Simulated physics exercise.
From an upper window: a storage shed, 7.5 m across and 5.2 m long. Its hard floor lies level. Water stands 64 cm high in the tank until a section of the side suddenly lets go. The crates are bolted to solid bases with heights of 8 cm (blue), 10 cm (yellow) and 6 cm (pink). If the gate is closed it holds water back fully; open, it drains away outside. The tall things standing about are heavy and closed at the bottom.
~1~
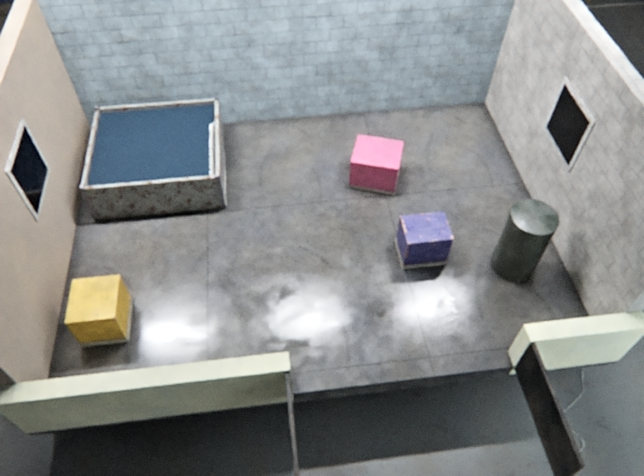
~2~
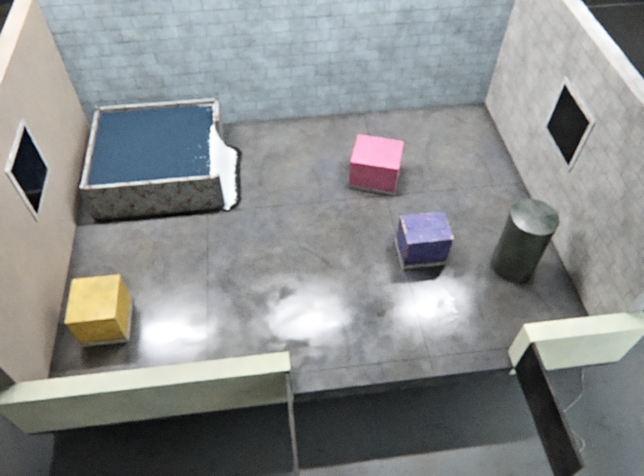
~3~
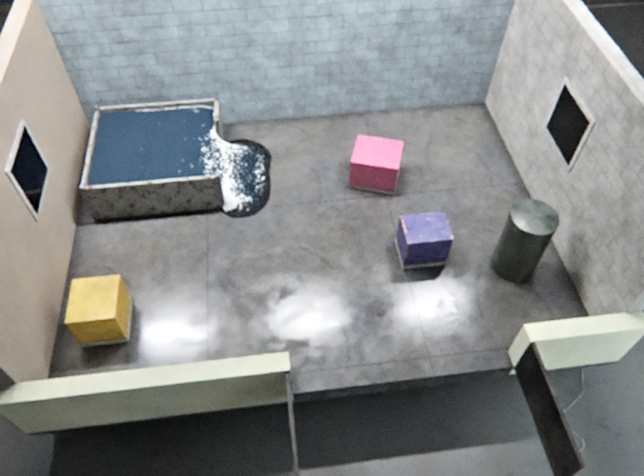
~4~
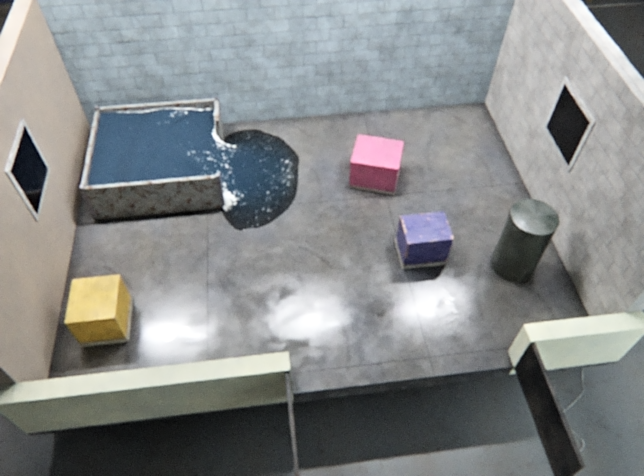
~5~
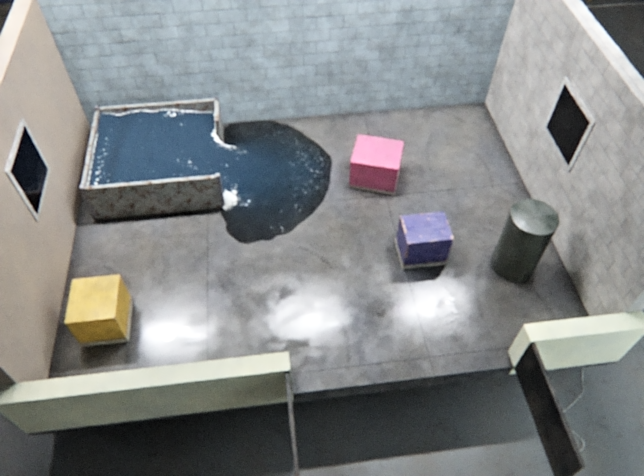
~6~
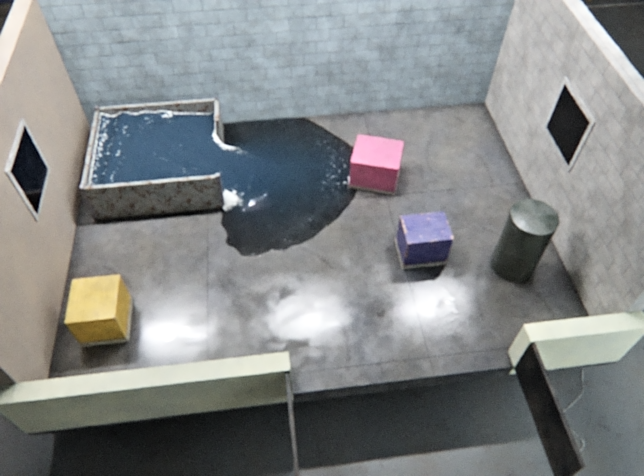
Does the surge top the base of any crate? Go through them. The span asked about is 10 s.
One by one: The blue crate gets wet; the yellow crate keeps dry; the pink crate is wetted.
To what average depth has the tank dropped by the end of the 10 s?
About 6 cm.
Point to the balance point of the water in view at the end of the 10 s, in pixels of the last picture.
Near (363, 203).
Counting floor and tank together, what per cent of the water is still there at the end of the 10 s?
About 72 per cent.
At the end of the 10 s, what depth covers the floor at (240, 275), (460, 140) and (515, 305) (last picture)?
Roughly 1, 8 and 7 cm, in turn.
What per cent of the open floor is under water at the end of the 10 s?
Some 80 per cent of it.
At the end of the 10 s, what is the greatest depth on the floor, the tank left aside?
Up to some 10 cm.
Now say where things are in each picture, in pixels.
The first picture shows the tank at (155, 144) is whole and still, 64 cm deep.
In the second picture, water pours out at (220, 169) and has run 0.7 m, to (231, 149); deepest outside 19 cm, 64 cm at the tank's back.
In the third picture, water pours out at (220, 170) and has run 1.0 m, to (261, 149); deepest outside 32 cm, 64 cm at the tank's back.
In the fourth picture, the front is at (292, 156), 1.3 m from the gap at (220, 170); 2.2 m2 of floor is under water; 64 cm left at the back of the tank.
In the fifth picture, the front is at (326, 160), 1.9 m from the gap at (220, 170); 3.6 m2 of floor is under water; 60 cm left at the back of the tank.
In the sixth picture, water pours out at (220, 170) and has run 2.4 m, to (355, 155); deepest outside 34 cm, 54 cm at the tank's back.
A moment later water covers 30 % of the floor and is deepest (36 cm) near (346, 175); blue plinth reached, yellow plinth not reached, pink plinth reached.
Soon after water covers 45 % of the floor and is deepest (31 cm) near (348, 182); blue plinth reached, yellow plinth not reached, pink plinth reached.
Next water covers 55 % of the floor and is deepest (26 cm) near (483, 115); blue plinth reached, yellow plinth not reached, pink plinth reached.
Later on water covers 70 % of the floor and is deepest (16 cm) near (408, 115); blue plinth reached, yellow plinth not reached, pink plinth reached.
At the end water covers 80 % of the floor and is deepest (10 cm) near (578, 342); highest at the blue plinth 23 cm, highest at the yellow plinth 0 cm, highest at the pink plinth 32 cm.
